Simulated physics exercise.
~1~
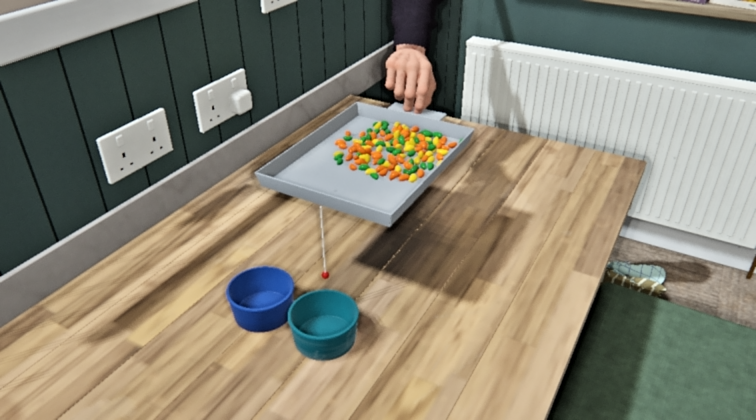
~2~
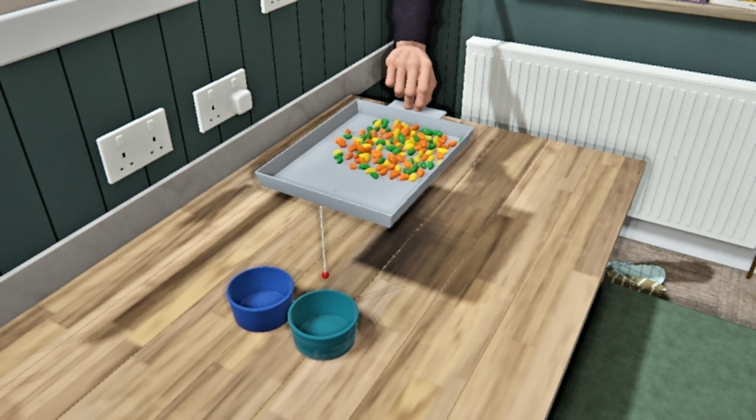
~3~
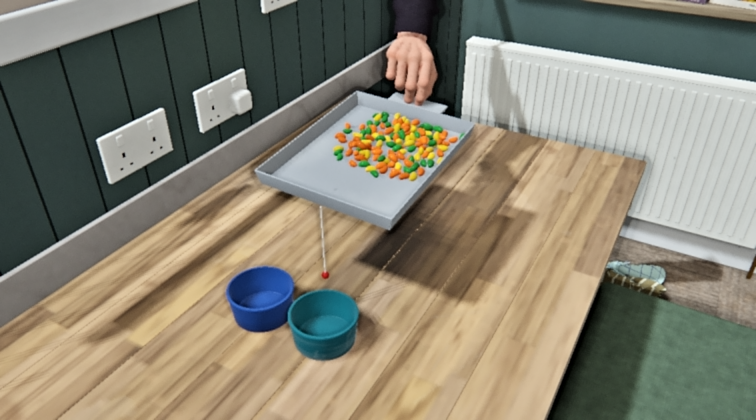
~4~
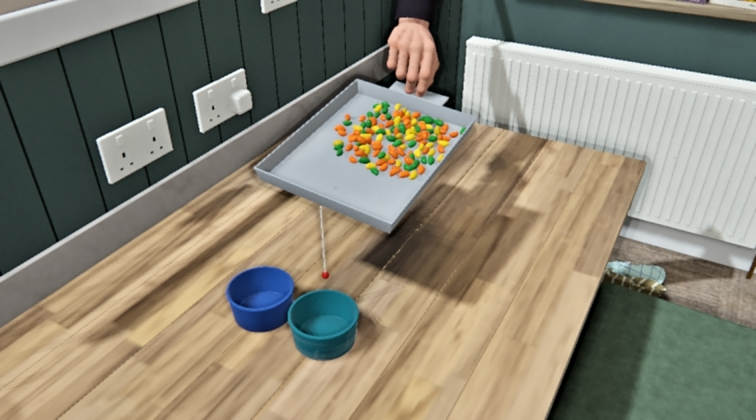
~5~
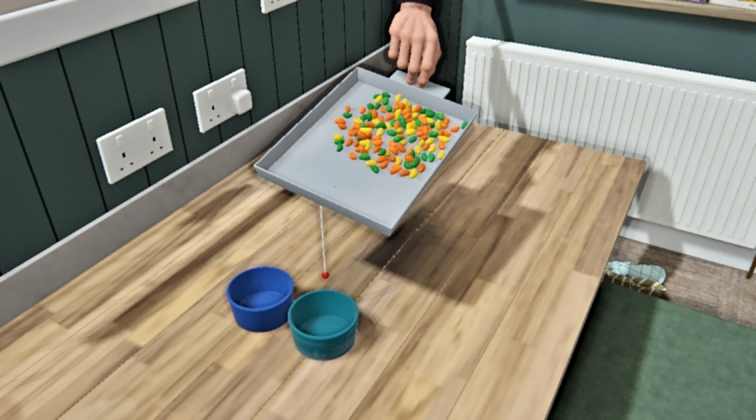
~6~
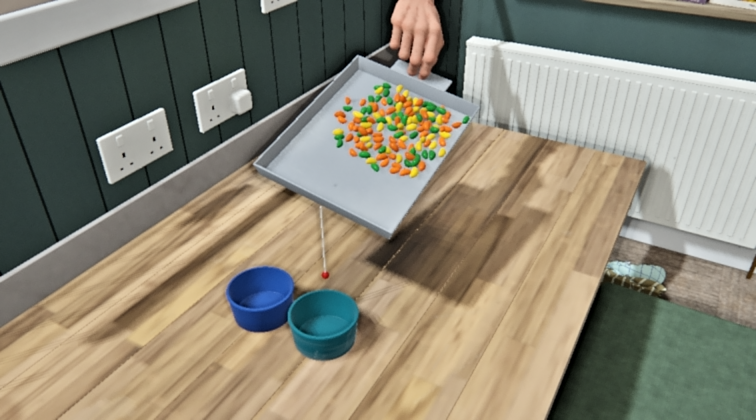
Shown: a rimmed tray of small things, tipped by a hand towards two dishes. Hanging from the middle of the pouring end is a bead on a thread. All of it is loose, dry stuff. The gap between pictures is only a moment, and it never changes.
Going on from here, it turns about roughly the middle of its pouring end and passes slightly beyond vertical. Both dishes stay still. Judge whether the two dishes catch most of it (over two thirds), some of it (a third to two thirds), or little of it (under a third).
They catch little of it.
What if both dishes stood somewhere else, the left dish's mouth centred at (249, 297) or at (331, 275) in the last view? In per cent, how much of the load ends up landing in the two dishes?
About 0% on the first try and 80% on the second.
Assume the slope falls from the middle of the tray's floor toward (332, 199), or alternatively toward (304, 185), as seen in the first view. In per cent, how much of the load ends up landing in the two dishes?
For the first it's near 60 %, for the second near 50 %.
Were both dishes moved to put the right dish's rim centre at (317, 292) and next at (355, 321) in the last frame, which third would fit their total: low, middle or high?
Taking the tries in order: Under a third and below one third.
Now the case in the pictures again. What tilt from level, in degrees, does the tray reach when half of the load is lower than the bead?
That happens at close to 100 degrees.
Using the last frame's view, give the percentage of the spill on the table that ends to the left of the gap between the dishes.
Reading: Around 0 %.
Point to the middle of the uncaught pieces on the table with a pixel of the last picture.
My estimate puts the centre near (395, 332).
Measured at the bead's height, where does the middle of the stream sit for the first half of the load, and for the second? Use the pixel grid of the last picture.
The first part passes (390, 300); everything after passes (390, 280).
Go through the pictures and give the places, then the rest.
In the first picture, corners of the pouring end at (260, 172) and (389, 212), level; middle of the load at (399, 148), jelly beans; left dish at (241, 317); right dish at (305, 345); bead on its thread at (325, 275).
In the second picture, corners of the pouring end at (260, 171) and (390, 213), level; middle of the load at (399, 146).
In the third picture, corners of the pouring end at (260, 170) and (390, 216), tipped barely, lowest at the right corner; middle of the load at (399, 142).
In the fourth picture, corners of the pouring end at (259, 167) and (390, 220), tipped a little, lowest at the right corner; middle of the load at (400, 137).
In the fifth picture, corners of the pouring end at (259, 165) and (390, 224), tipped a little, lowest at the right corner; middle of the load at (400, 132).
In the sixth picture, corners of the pouring end at (259, 163) and (390, 228), tipped clearly, lowest at the right corner; middle of the load at (401, 127); left dish at (241, 317); right dish at (305, 345).
Soon after the last picture, tray tipped steeply; nearly all on the tray; a stray few in the air.
A little later, tray tipped past a quarter turn; about a quarter on the tray; a stray few in the right dish; about two thirds outside both; about a quarter in the air.
Later still, tray tipped past a quarter turn; a stray few in the right dish; nearly all outside both.
At rest, tray tipped past a quarter turn; a stray few in the right dish; none in the left dish; nearly all outside both.
